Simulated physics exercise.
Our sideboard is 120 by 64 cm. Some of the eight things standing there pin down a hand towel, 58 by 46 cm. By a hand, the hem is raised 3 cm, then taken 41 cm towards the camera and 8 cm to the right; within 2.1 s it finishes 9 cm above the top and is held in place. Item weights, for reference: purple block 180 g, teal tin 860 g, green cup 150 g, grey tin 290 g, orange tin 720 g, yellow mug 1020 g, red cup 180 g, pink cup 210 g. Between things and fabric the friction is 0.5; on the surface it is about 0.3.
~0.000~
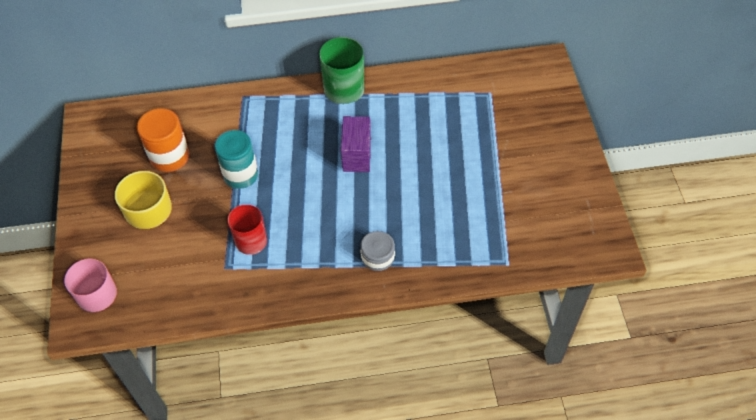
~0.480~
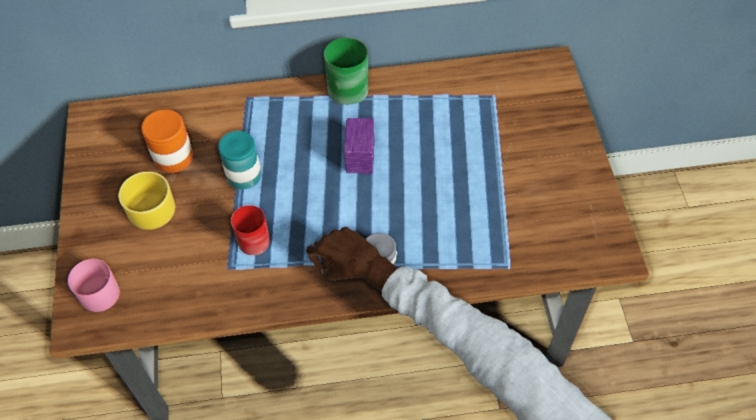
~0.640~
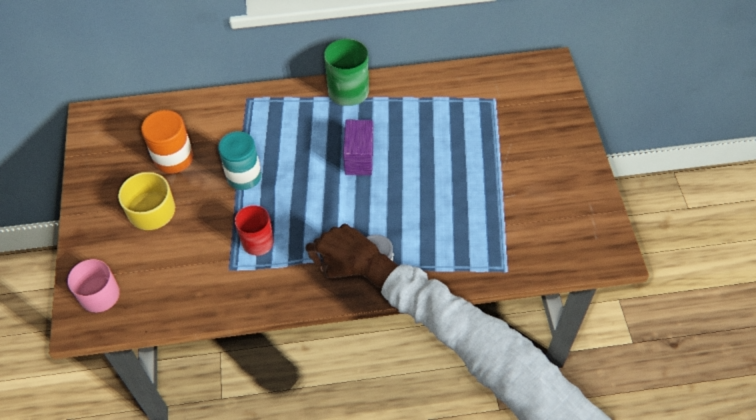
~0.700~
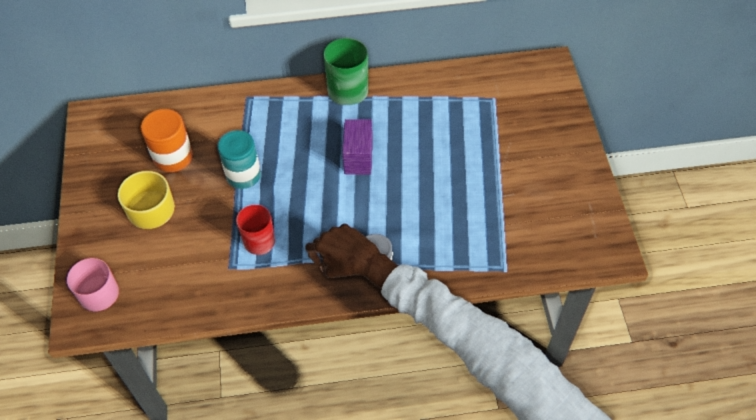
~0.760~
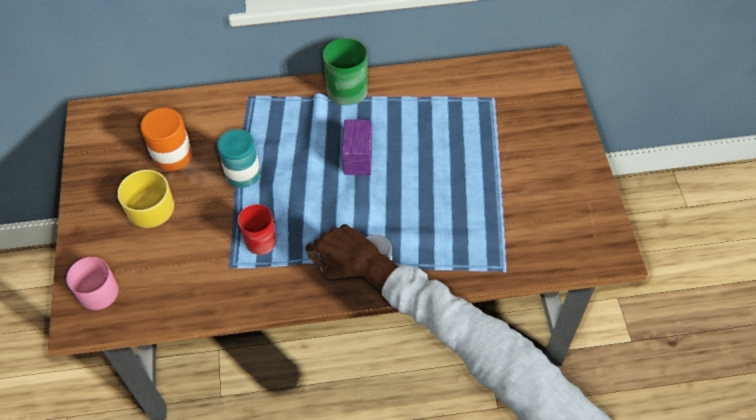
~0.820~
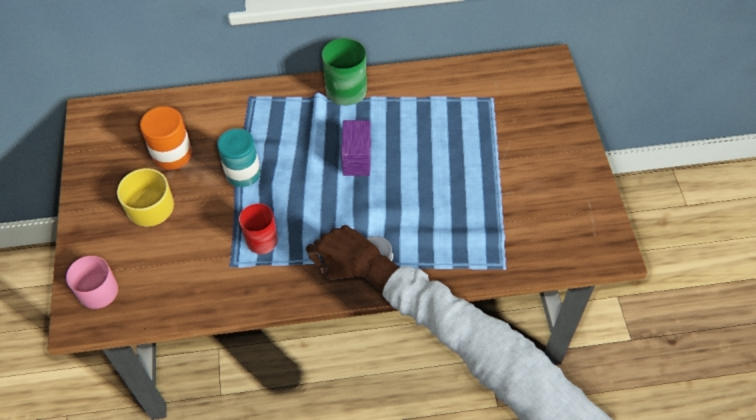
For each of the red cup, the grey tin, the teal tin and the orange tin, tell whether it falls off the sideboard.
My prediction: I think the red cup won't hold out up there, I think the grey tin won't hold out up there, I think the teal tin won't hold out up there, I think the orange tin will hold out up there.
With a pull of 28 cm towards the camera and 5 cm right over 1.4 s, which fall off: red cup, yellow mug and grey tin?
Then: Red cup goes over, yellow mug stays up, grey tin goes over.
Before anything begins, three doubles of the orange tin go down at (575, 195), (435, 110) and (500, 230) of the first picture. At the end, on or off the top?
Taking them one by one: Is left on top, then is left on top, then is lost.
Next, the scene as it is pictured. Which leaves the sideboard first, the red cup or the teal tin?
Red.
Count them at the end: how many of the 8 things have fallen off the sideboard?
Count recorded: 4.
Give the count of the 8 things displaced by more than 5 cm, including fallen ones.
Counting them up, I get 5.
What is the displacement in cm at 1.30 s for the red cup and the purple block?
For the red cup, 10 centimetres, and for the purple block, 10 centimetres.
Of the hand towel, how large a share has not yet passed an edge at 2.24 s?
About 40 per cent.
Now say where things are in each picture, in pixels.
In the first picture, red cup (245, 218); grey tin (378, 245); teal tin (233, 144); orange tin (158, 124); hand towel corners (225, 269) (243, 97) (491, 93) (508, 265).
In the second picture, hand towel corners (228, 270) (246, 98); grip (321, 265).
In the third picture, red cup (252, 219); grey tin (376, 248); hand towel corners (229, 270) (247, 98); grip (320, 263).
In the fourth picture, red cup (254, 219); hand towel corners (229, 269) (246, 97); grip (320, 263).
In the fifth picture, red cup (255, 218); hand towel corners (229, 268) (249, 96); grip (320, 263).
In the sixth picture, red cup (256, 218); grey tin (375, 250); teal tin (235, 142); orange tin (161, 122); hand towel corners (230, 267) (249, 97) (493, 98) (505, 269); grip (321, 264).
By 1.3 s, 100 % of the hand towel is still over the top; teal tin 13 cm off its start, red cup 12 cm off its start, grey tin 9 cm off its start.
By 1.8 s, 70 % of the hand towel is still over the top; grey tin over the edge, teal tin 27 cm off its start, red cup 26 cm off its start.
By 2.2 s, 40 % of the hand towel is still over the top; teal tin 43 cm off its start at (309, 328), red cup over the edge, grey tin over the edge.
By 2.7 s, 5 % of the hand towel is still over the top; teal tin over the edge, red cup over the edge, grey tin over the edge.
By 4.3 s, 0 % of the hand towel is still over the top; teal tin over the edge, red cup over the edge, grey tin over the edge, orange tin 0 cm off its start at (161, 122).
